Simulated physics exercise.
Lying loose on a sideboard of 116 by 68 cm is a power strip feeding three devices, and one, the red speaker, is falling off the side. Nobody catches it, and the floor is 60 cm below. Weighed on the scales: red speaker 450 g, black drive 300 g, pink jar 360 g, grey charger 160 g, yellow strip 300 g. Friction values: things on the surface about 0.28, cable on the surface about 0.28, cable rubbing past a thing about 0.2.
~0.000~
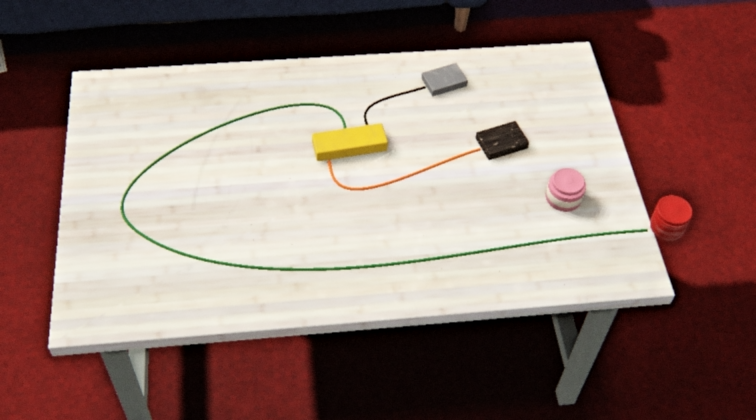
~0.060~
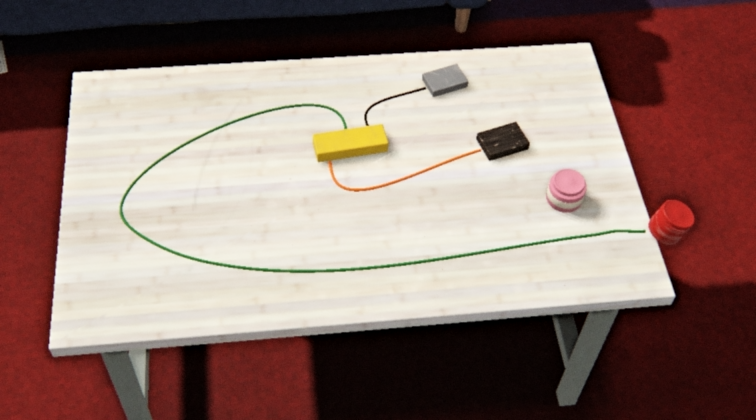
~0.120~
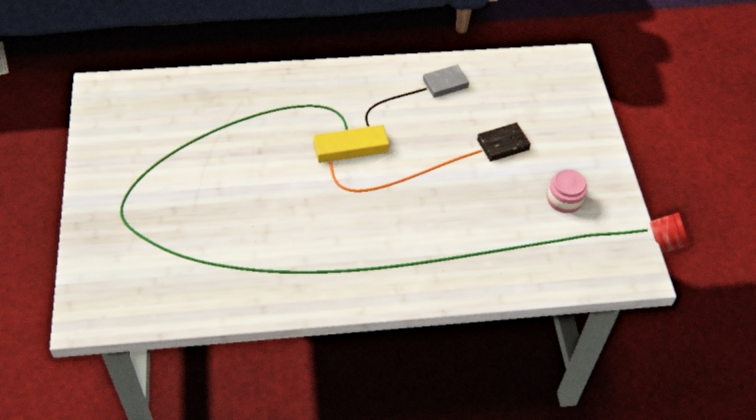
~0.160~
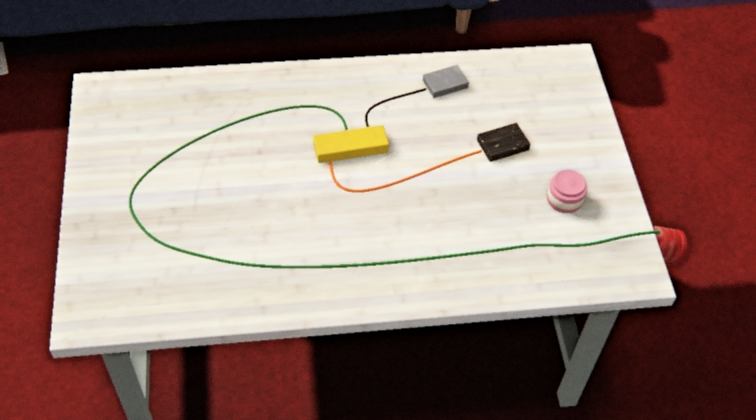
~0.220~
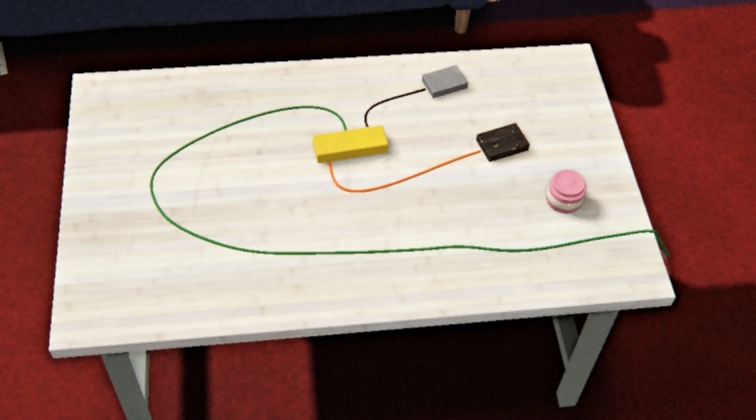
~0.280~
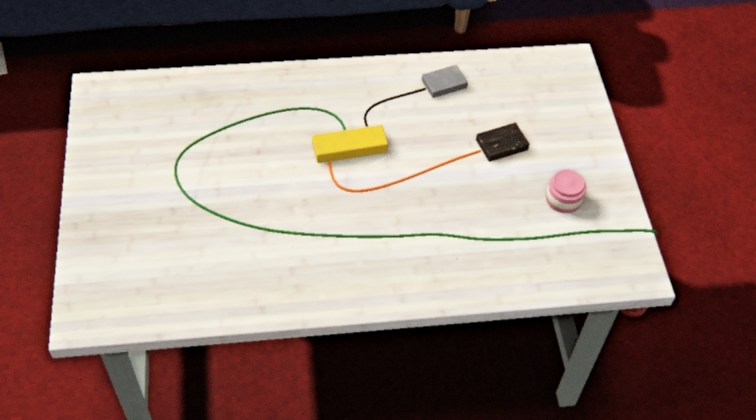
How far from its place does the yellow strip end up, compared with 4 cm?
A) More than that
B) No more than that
(B) No more than that.
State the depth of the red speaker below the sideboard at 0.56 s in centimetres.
Measured: Near 55 cm.
By 0.6 s, the strip's end of the green cable at (347, 136); red speaker over the edge.
By 0.8 s, the strip's end of the green cable at (347, 136); red speaker over the edge.
By 1.1 s, the strip's end of the green cable at (347, 136); red speaker over the edge.
By 1.4 s, the strip's end of the green cable at (347, 136); red speaker over the edge.
By 2.6 s, the strip's end of the green cable at (347, 136); yellow strip 0 cm off its start at (350, 139), red speaker over the edge.
